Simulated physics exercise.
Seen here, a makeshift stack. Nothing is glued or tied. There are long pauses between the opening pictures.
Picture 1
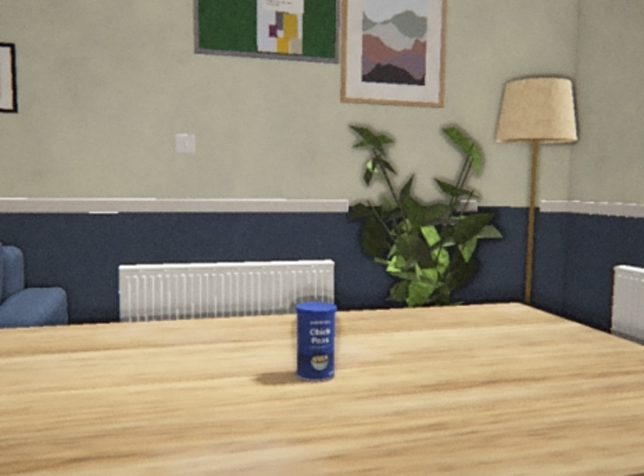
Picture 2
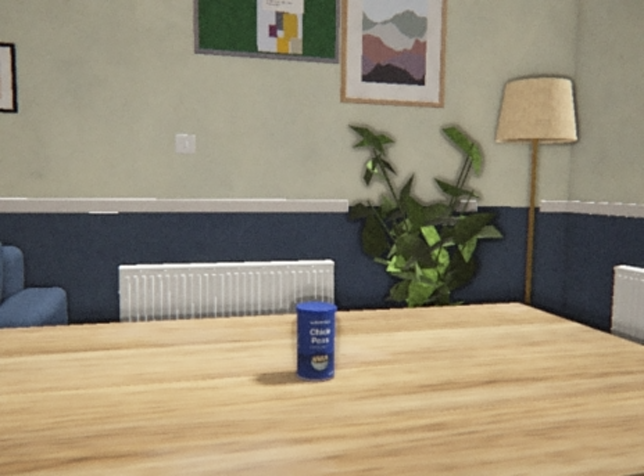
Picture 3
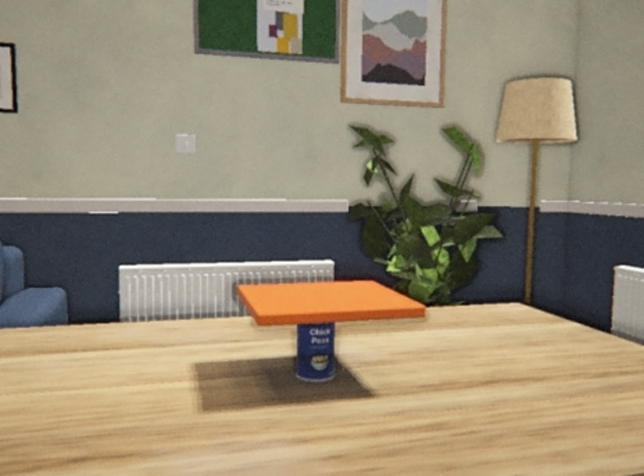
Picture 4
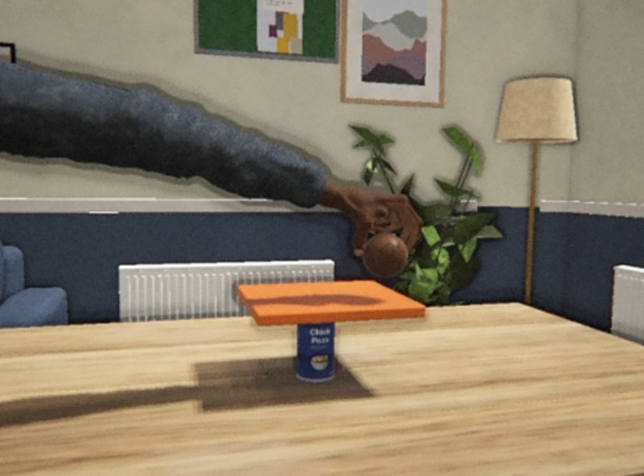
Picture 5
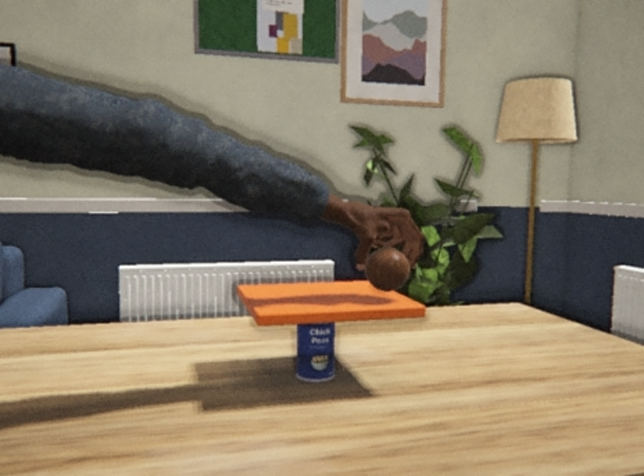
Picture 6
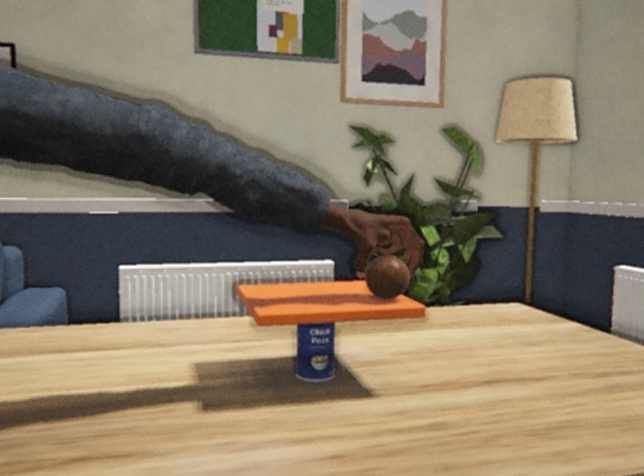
An arm reaching in from the left, lowering a brown onion onto the right side of an orange board atop a blue tin.
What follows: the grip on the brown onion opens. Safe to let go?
Here the stack loses its balance.
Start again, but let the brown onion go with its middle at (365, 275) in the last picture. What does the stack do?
Then it comes apart.
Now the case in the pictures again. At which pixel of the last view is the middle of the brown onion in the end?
At about (439, 361).
Then, 0.30 s later than the last frame, brown onion now fallen; orange lid tilted by 25°.
Then, 0.50 s later than the last frame, orange lid tilted by 57°.
Then, 1.10 s later than the last frame, orange lid tilted by 50°.
When it is over, fallen, brown onion; lying over in the stack, orange lid; blue tin as before. End places, in pixels of the last picture, brown onion near (439, 362). The stack comes apart.
